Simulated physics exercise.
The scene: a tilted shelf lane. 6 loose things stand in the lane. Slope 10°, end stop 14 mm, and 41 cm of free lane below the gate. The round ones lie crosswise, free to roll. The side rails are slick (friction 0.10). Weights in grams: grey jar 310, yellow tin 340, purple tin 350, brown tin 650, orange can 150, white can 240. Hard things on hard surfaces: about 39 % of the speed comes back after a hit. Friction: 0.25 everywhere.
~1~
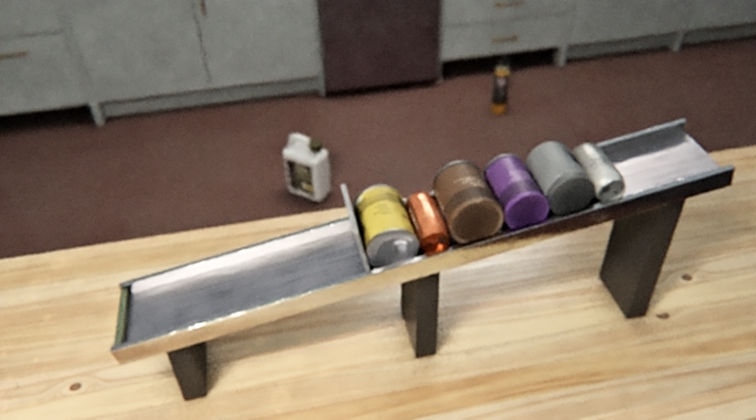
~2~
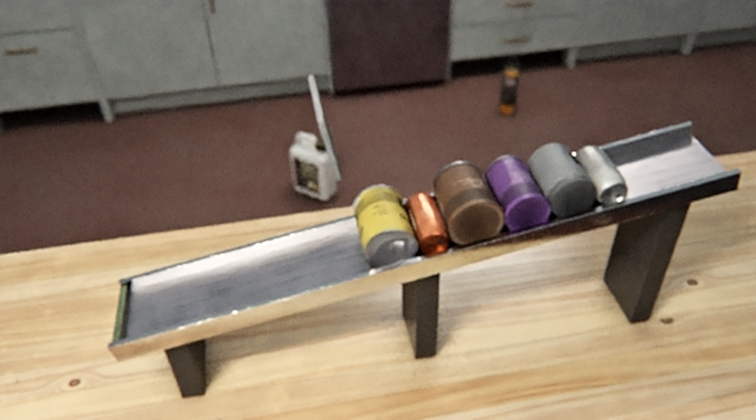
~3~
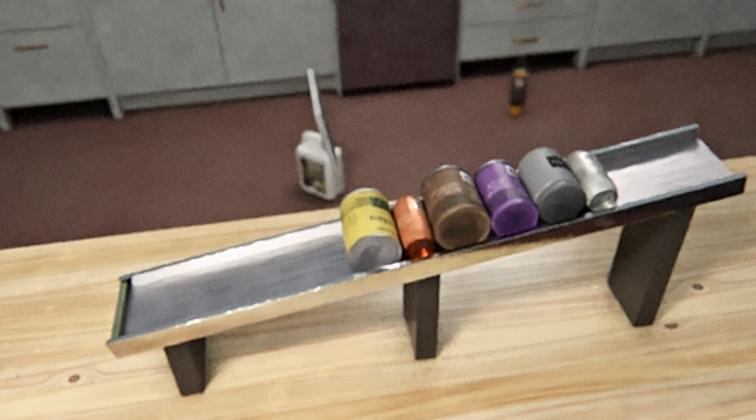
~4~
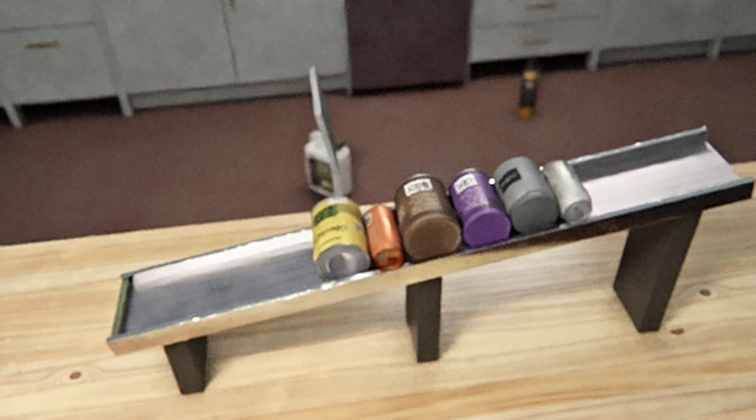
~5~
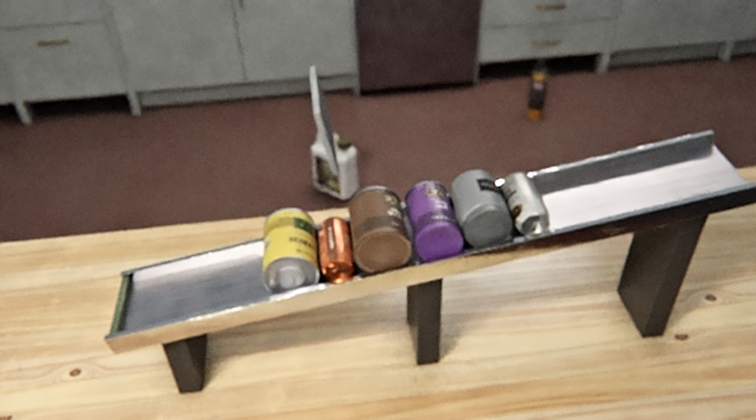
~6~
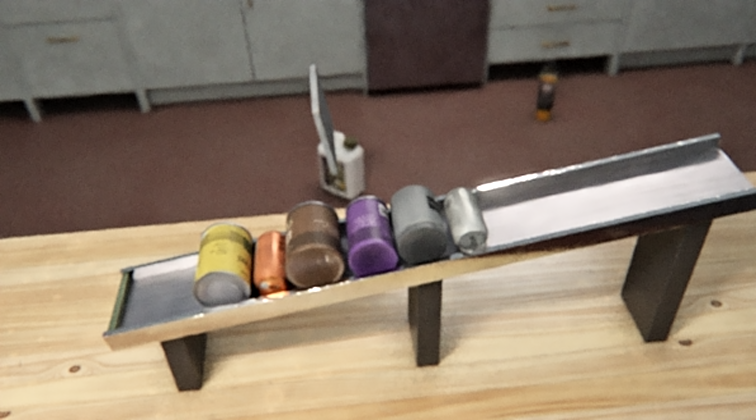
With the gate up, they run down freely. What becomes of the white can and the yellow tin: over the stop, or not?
The white can stops in the lane, the yellow tin clears the end.
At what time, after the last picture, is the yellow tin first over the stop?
At about 0.3 s.
Then, 0.40 s on from there, yellow tin and orange can now over the stop; white can near (276, 261).
Then, 1.10 s on from there, purple tin and brown tin now over the stop; white can near (161, 288).
In the end, over the stop, grey jar, yellow tin, purple tin, brown tin and orange can; the last one in the lane. In the last view, white can near (131, 294).
